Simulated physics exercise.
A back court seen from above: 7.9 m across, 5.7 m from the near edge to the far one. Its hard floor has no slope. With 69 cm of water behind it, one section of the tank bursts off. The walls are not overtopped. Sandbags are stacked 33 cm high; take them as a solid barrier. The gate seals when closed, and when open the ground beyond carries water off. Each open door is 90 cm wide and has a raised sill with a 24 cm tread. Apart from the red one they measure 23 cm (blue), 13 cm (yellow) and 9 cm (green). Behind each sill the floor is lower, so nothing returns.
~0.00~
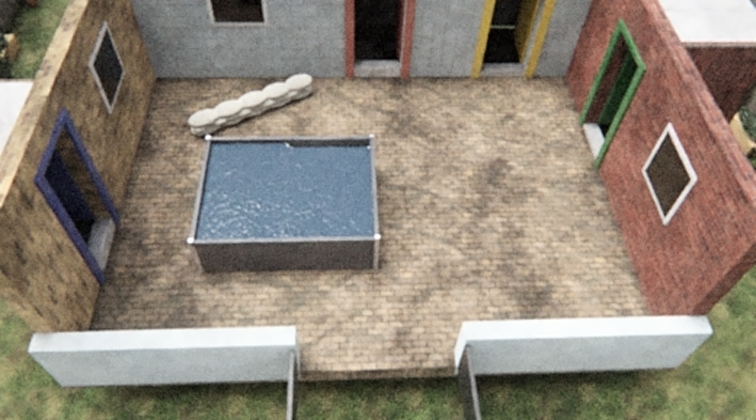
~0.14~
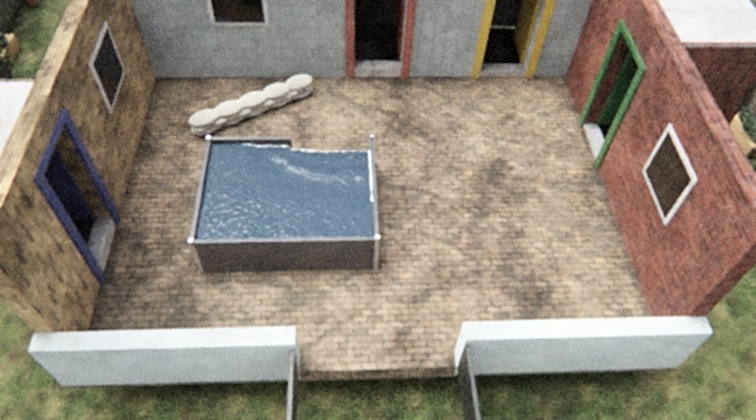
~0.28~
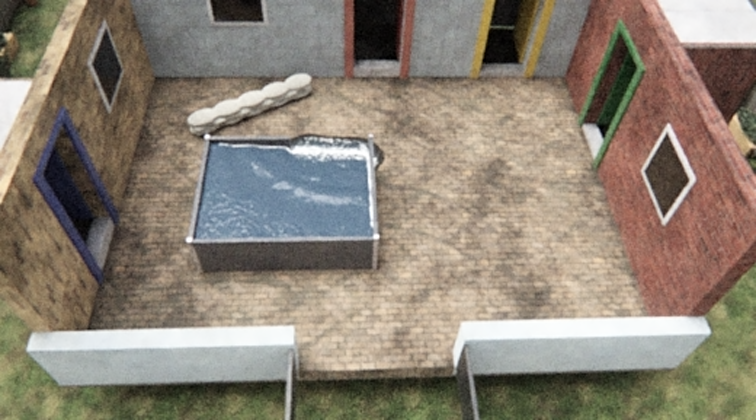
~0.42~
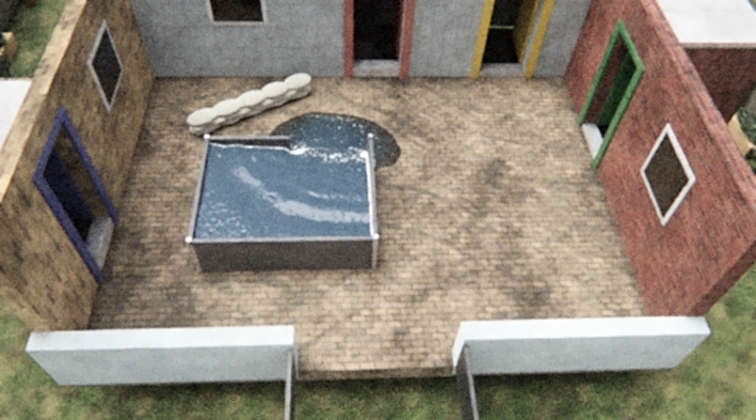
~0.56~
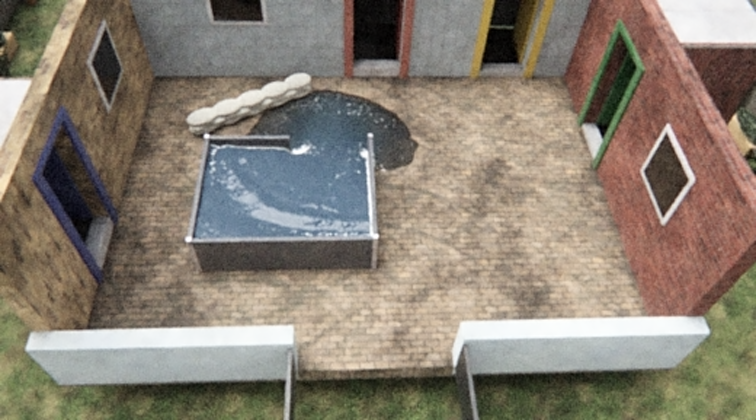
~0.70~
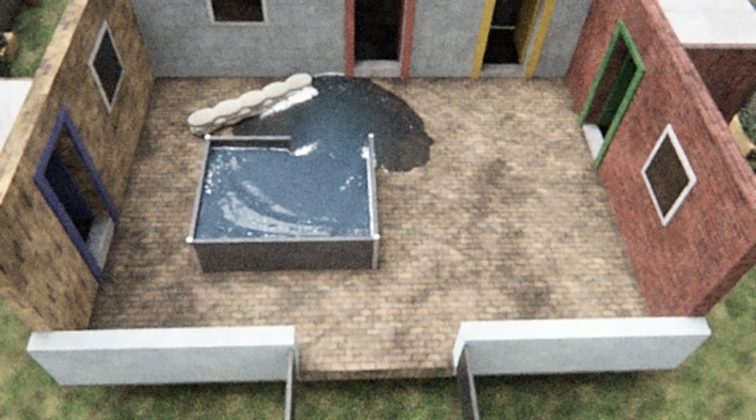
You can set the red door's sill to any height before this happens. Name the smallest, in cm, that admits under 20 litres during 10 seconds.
Close to 30 cm is just enough.
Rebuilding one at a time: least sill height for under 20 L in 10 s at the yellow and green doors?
Roughly 10.5 cm at yellow and 13.5 cm at green.
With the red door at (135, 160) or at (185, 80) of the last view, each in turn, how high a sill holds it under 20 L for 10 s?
Roughly 6.5 and 5.0 cm.
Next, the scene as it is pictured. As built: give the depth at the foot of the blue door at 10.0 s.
Roughly 3.5 cm deep.
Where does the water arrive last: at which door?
Last comes the blue one.
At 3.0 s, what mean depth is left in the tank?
Some 31 cm.
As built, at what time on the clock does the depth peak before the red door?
At about 1.8 s.
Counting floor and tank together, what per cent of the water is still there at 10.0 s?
Roughly 92 in a hundred.
After 1.4 s water covers 20 % of the floor, deepest (46 cm) near (337, 81); 36 cm at the red door, 11 litres in over its 21 cm sill.
After 3.0 s water covers 40 % of the floor, deepest (35 cm) near (559, 81); 28 cm at the red door, 96 litres in over its 21 cm sill.
After 10.0 s water covers 95 % of the floor, deepest (12 cm) near (258, 355); 8 cm at the red door, 112 litres in over its 21 cm sill.
At the red door as built, the water arrived by 0.8 s and peaked near 37 cm at 1.8 s.
With a sill of 27 cm, 42 litres would have come in within the 10 s; with 36.5 cm, 2 litres. So under 20 litres takes about 30 cm.
